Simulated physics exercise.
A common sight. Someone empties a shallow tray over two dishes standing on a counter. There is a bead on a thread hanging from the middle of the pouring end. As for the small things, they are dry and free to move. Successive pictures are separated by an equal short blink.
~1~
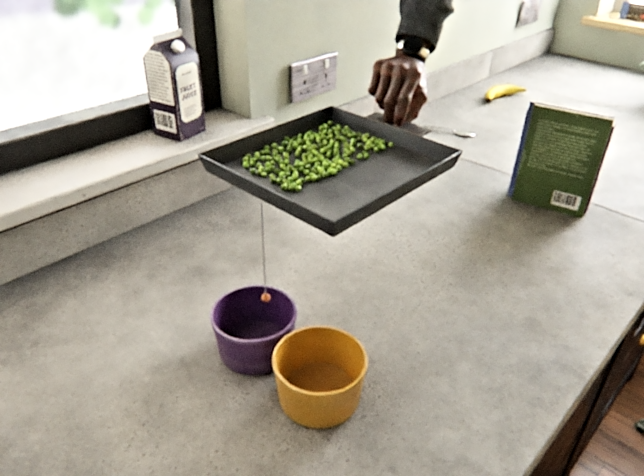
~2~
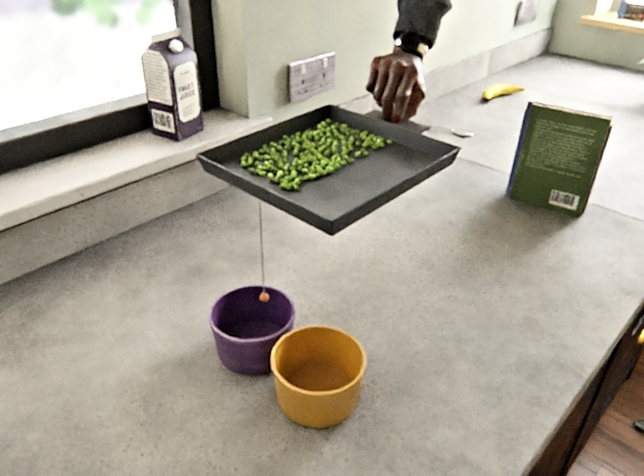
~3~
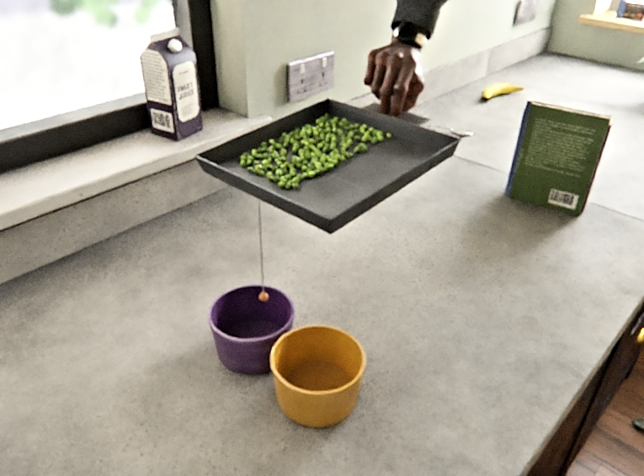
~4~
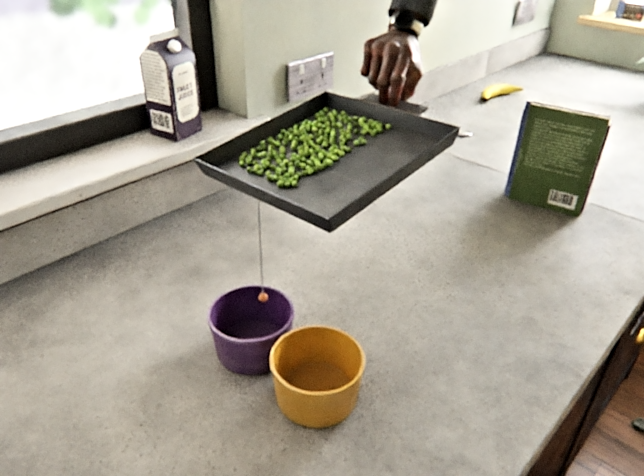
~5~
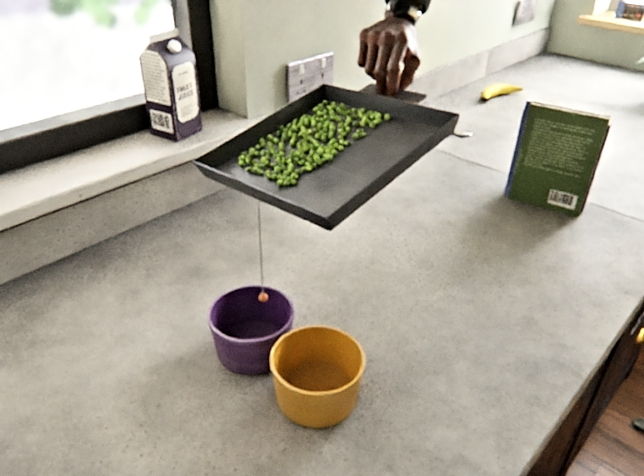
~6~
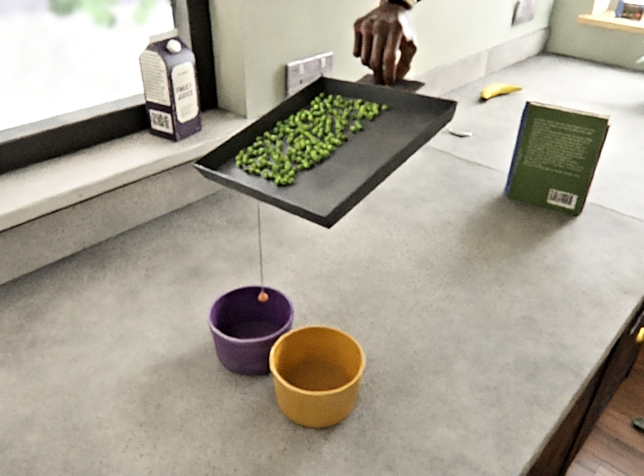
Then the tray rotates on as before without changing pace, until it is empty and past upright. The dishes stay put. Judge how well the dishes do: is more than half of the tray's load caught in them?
I expect the dishes to receive the lesser amount.
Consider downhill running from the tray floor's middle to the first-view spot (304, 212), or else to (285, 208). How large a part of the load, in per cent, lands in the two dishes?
90 % and 70 %.
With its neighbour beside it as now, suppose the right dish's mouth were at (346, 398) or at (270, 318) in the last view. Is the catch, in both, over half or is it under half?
In the first position a minority, in the second a majority.
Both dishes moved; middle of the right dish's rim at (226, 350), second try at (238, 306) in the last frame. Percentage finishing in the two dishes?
First placement: Some 30 %; second placement: Some 90 %.
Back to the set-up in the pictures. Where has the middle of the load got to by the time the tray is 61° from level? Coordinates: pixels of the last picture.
(230, 167).
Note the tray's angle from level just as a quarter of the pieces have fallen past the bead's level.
100 degrees.
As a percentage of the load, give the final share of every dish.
Per cent held at the end: Left dish 0, right dish 0.
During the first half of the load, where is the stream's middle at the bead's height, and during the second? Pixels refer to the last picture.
Around (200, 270) first; around (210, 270) second.
Just after the last frame, tray tipped steeply; almost all on the tray; just a few outside both; just a few in the air.
A moment on, tray tipped past a quarter turn; roughly a quarter on the tray; just a few in the left dish; roughly a third outside both; roughly half in the air.
Further on, tray tipped past a quarter turn; about a tenth in the left dish; almost all outside both.
When it is over, tray tipped past a quarter turn; not one in the right dish; about a tenth in the left dish; almost all outside both.
